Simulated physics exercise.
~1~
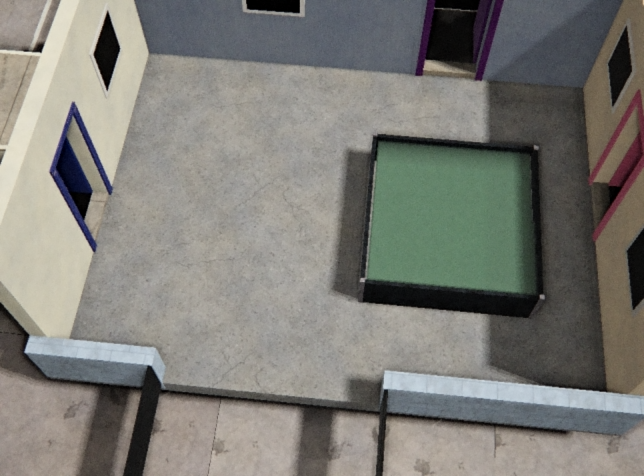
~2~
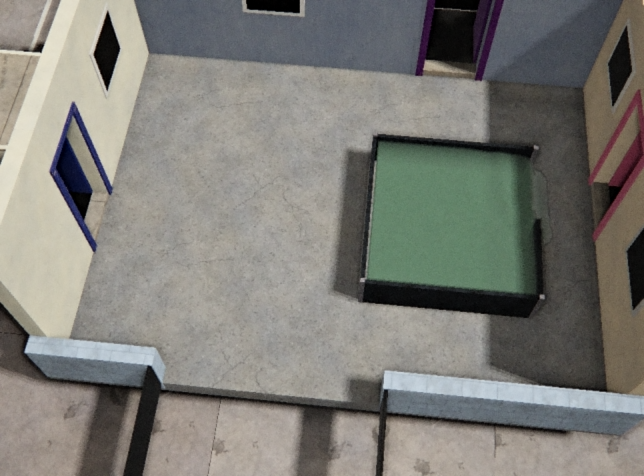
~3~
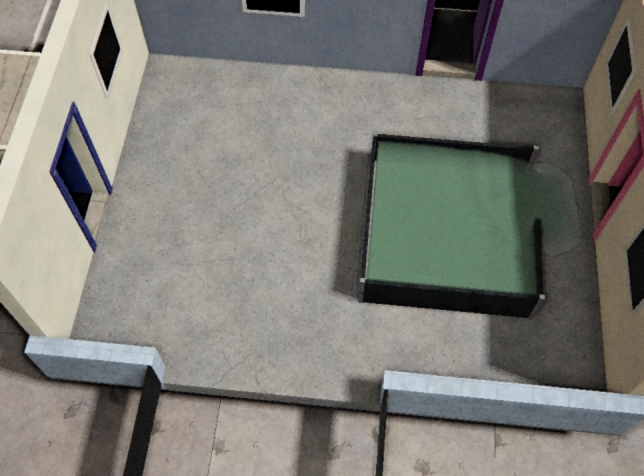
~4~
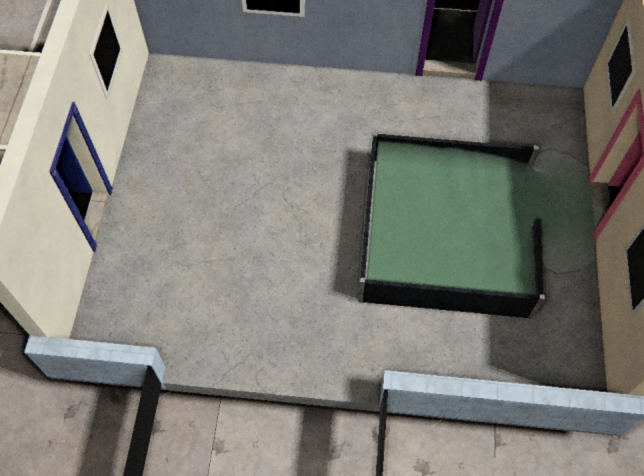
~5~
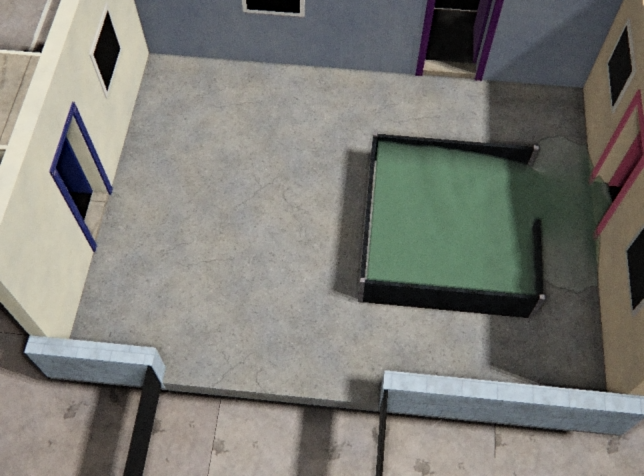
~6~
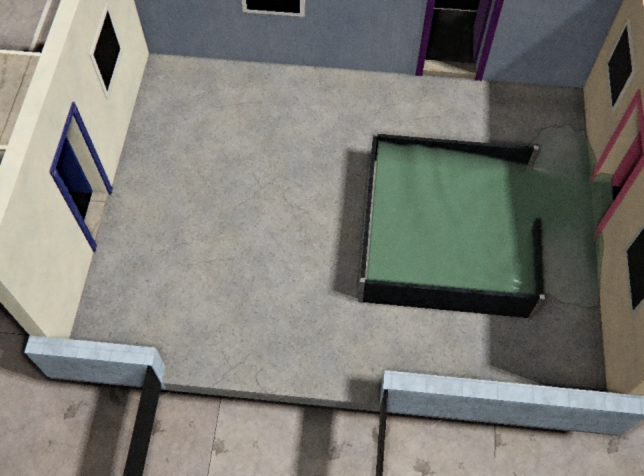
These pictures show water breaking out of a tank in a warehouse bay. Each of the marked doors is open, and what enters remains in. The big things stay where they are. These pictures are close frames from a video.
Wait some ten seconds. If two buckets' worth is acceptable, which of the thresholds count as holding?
The pink door does not count, the blue door counts as holding, the purple door counts as holding.
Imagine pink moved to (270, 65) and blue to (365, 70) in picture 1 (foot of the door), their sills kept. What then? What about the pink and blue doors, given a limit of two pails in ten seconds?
As I see it, the pink one remains short of it; the blue one remains short of it.
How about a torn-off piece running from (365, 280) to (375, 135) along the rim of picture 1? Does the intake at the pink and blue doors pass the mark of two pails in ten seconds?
Pink door: Falls short; blue door: Exceeds it.
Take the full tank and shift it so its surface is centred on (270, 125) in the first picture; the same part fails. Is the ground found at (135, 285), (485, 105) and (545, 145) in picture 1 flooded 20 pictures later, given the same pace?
Spared, soaked, soaked.
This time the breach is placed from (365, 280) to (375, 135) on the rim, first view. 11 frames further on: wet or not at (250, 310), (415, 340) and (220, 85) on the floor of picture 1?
Going through them, the first would be submerged, the next still bare and the last submerged.
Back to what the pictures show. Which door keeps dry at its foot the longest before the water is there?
That would be the blue door.
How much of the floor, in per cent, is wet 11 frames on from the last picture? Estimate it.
My estimate is close to 15 per cent.
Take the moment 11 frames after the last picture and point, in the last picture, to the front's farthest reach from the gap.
About (597, 409).
A moment on, water covers 10 % of the floor; the pink door far over two buckets in, the blue door not reached, the purple door not reached.
Next, water covers 15 % of the floor; the pink door far over two buckets in, the blue door not reached, the purple door wet at the sill, nothing in.
Then, water covers 35 % of the floor; the pink door far over two buckets in, the blue door not reached, the purple door wet at the sill, nothing in.
Later, water covers 75 % of the floor; the pink door far over two buckets in, the blue door not reached, the purple door wet at the sill, nothing in.
In the end, water covers 95 % of the floor; the pink door far over two buckets in, the blue door wet at the sill, nothing in, the purple door wet at the sill, nothing in.
